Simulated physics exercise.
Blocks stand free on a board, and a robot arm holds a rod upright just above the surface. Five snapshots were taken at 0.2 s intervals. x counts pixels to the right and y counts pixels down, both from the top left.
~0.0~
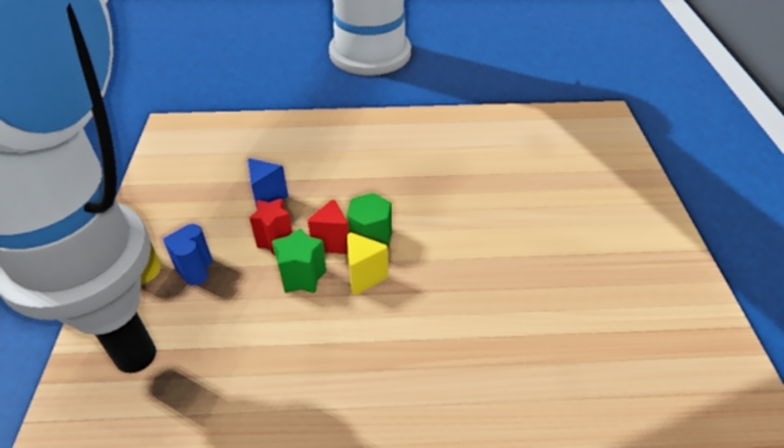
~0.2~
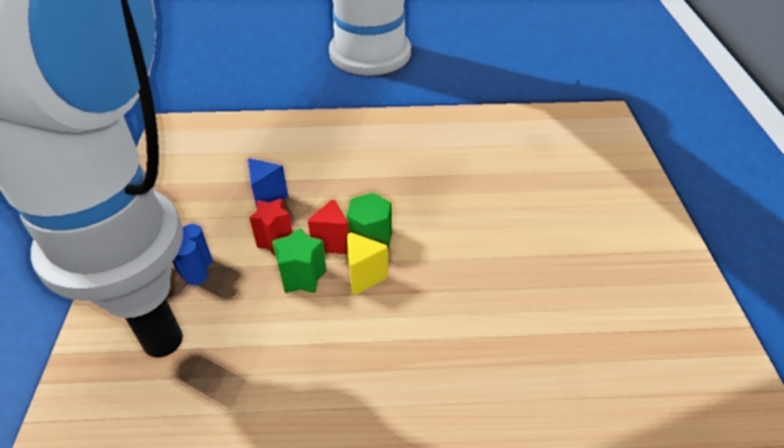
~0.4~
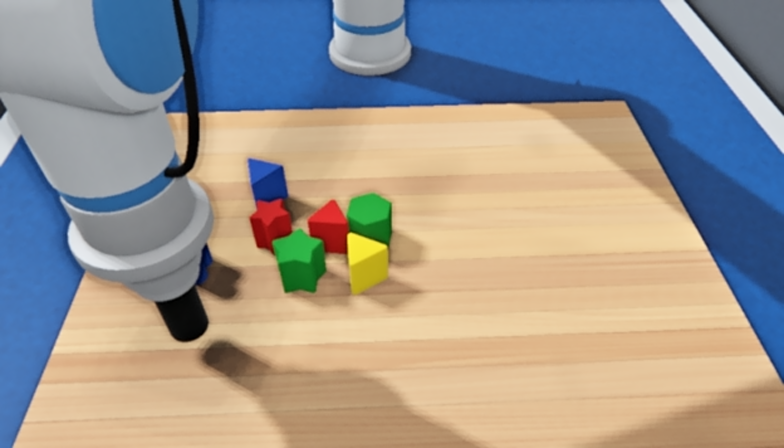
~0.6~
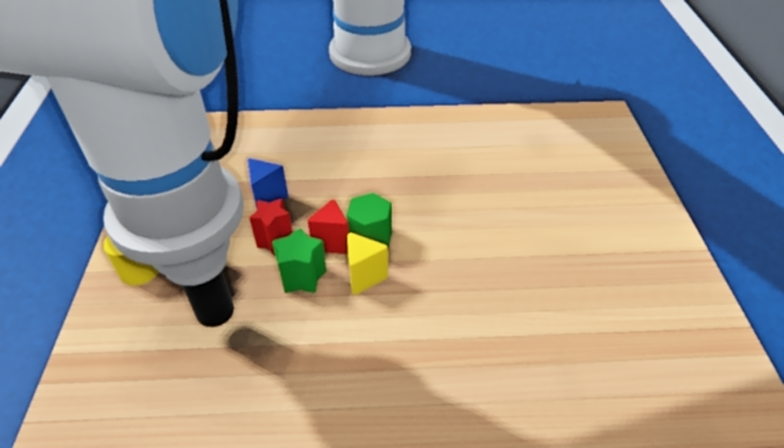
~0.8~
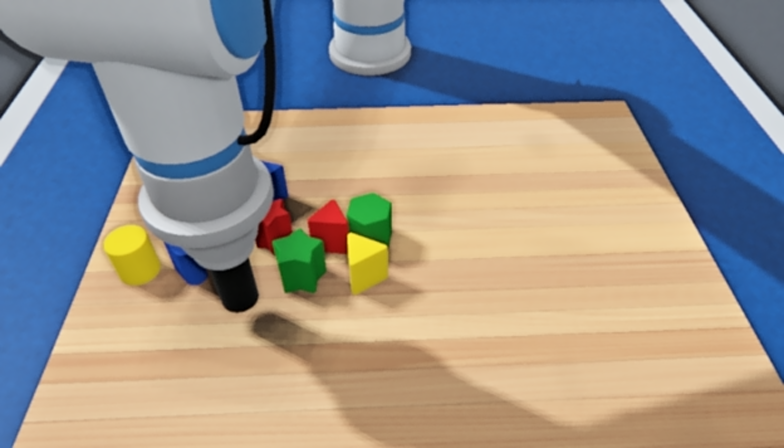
The video shows a robot arm holding a black rod over a wooden board scattered with red, green, blue and yellow blocks; the arm moves steadily right and slightly away from the viewer, while the blocks stay still.
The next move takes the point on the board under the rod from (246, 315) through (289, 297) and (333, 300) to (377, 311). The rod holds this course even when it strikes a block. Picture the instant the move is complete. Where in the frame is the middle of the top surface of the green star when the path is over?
The middle of its top is at (322, 237).
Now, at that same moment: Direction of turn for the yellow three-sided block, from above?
It turns round anticlockwise.
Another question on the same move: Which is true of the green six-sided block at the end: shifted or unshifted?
Stays put.
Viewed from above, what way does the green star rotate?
Anticlockwise, looking down.
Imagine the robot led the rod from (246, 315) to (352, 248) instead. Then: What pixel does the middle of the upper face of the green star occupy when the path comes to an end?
Just about (366, 195).
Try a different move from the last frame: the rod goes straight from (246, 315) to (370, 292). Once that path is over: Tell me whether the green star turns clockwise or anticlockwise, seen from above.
The block spins anticlockwise.
On the path given first. One third of the way, rod (287, 280); green star (309, 237), turned 20° anticlockwise.
Two thirds of the way, rod (332, 284); green star (322, 237), turned 60° anticlockwise; red three-sided block (330, 209).
At the end, rod (376, 294); red star unmoved; green star (322, 237), turned 60° anticlockwise; red three-sided block (330, 209); yellow three-sided block (373, 248), turned 40° anticlockwise; green six-sided block unmoved.
